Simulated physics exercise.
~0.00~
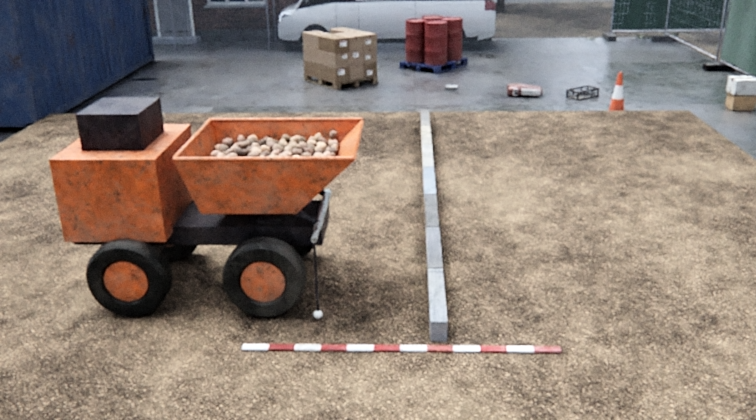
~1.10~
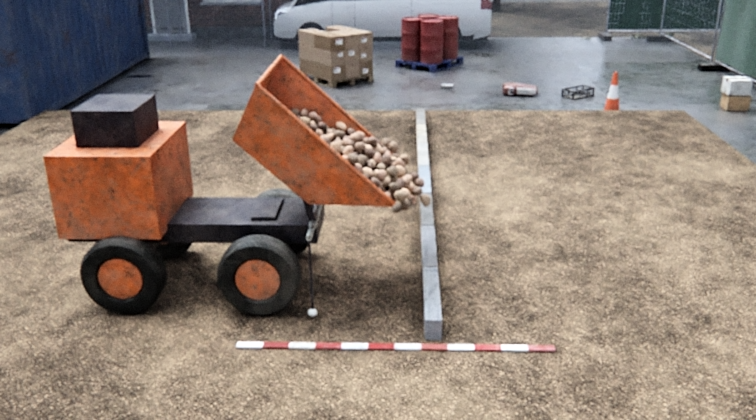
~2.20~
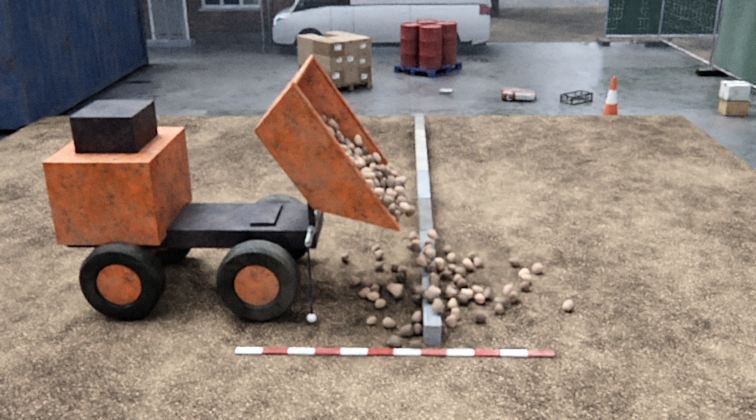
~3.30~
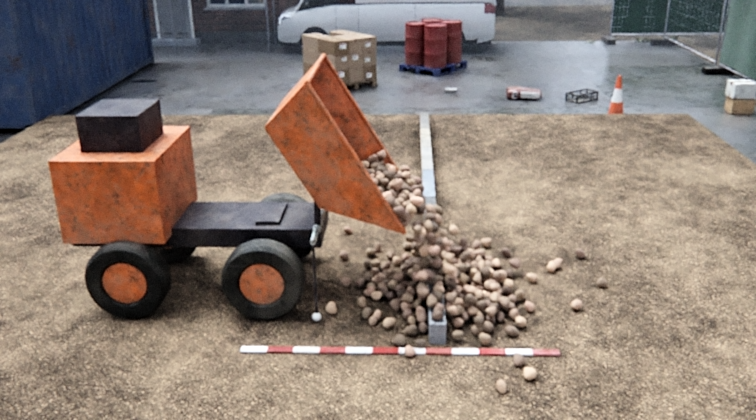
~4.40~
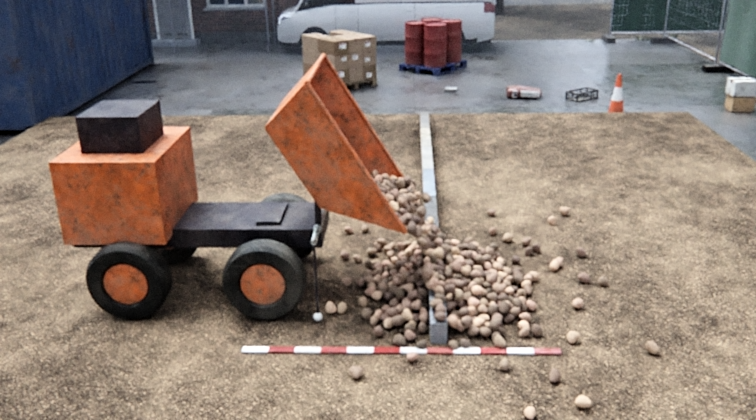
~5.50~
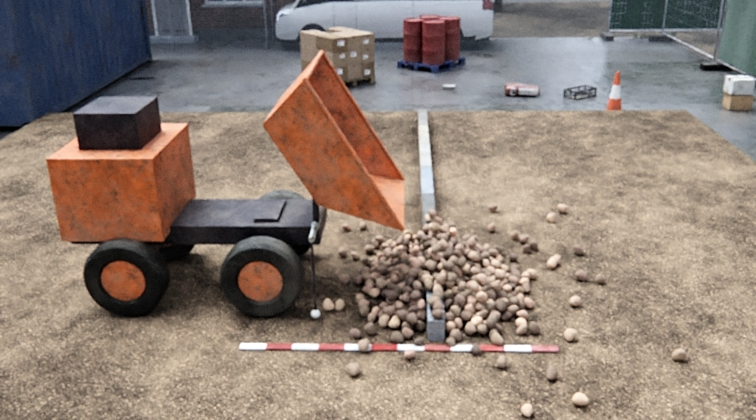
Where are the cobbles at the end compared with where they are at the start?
At the start the cobbles lie inside the dumper's orange skip, but at the end they are lower and further right, in a heap on the ground on both sides of the grey kerb with a few scattered around it.
A building site with bare, gritty ground is seen from slightly above, with a van, stacked cartons, red drums and an orange cone at the back. On the left stands an orange dumper with black wheels, its skip full of brown cobbles, facing a long grey kerb and a red and white staff. The skip tips forward and the cobbles slide towards its front lip. It tilts more steeply, and they pour onto the ground and over the kerb. The skip ends empty and still raised, with a heap straddling the kerb and a few stones scattered beyond.
